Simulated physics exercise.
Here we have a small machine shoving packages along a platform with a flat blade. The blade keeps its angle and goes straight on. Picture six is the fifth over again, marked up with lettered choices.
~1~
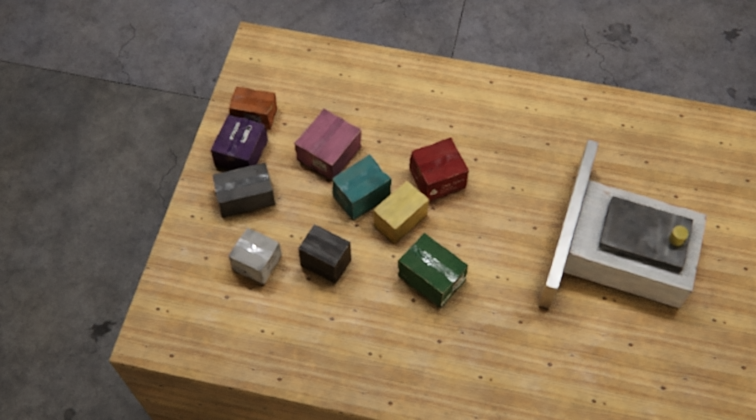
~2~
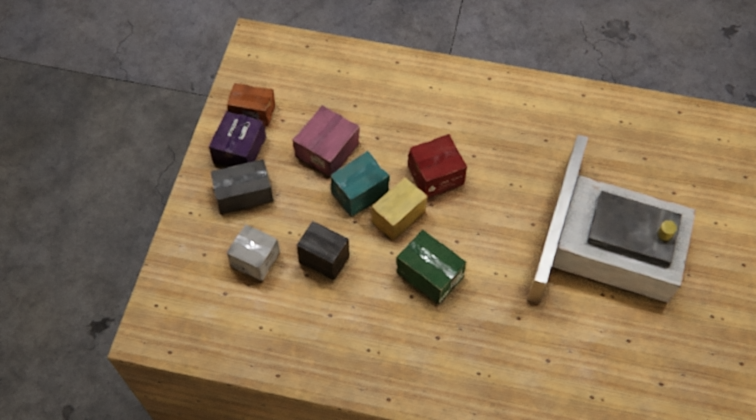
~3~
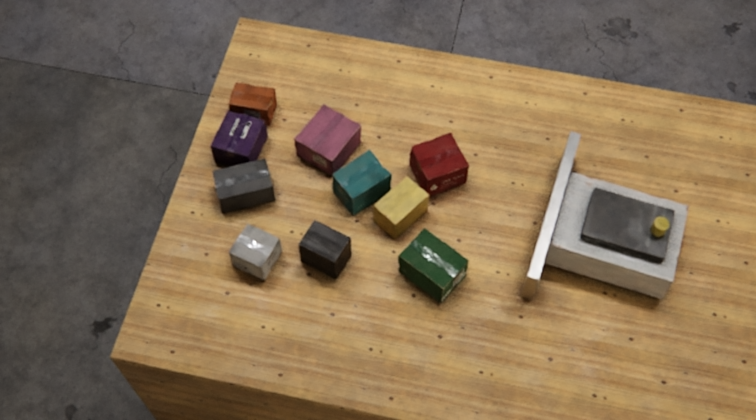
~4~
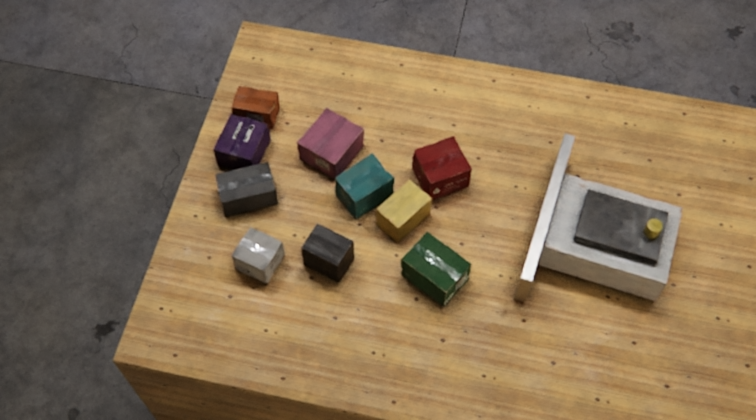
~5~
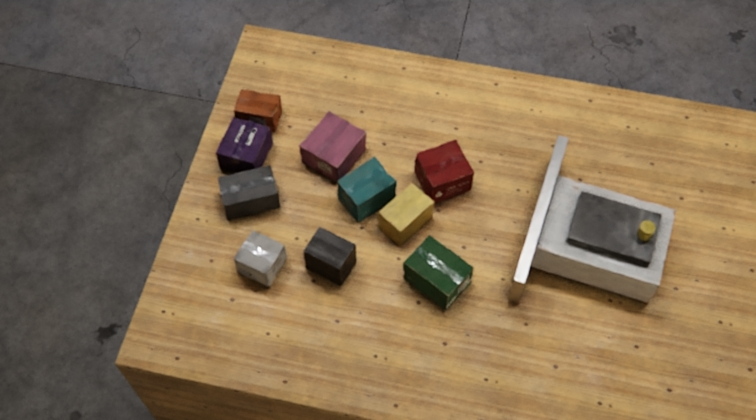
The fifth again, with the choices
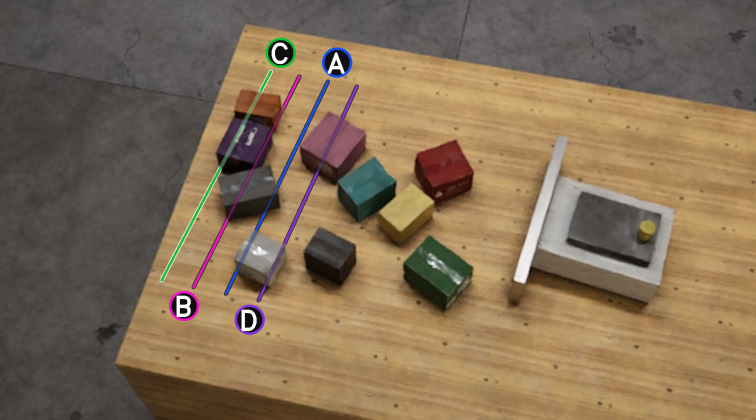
A small grey machine with a flat blade slid slowly a short way left across a wooden platform, while the group of colourful packages on the left stayed where they were, untouched.
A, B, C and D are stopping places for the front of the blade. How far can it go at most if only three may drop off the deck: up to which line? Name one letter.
As far as mark A.
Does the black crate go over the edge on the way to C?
Yes.
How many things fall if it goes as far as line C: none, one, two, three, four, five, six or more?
By then, six or more.
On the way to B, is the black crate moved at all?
Yes.
On the marked copy, A at (280, 180); B at (250, 175); C at (220, 169); D at (311, 186).
Following A. Soon after the start, robot (510, 207); green parcel (383, 270); red box (421, 165).
Later, robot (414, 189); purple box (236, 148); white box (200, 255).
In the end, robot (341, 175); orange parcel over the edge; purple box (194, 148); one fallen.
As for the rest, B drops six; C drops eight; D is within the limit but short.
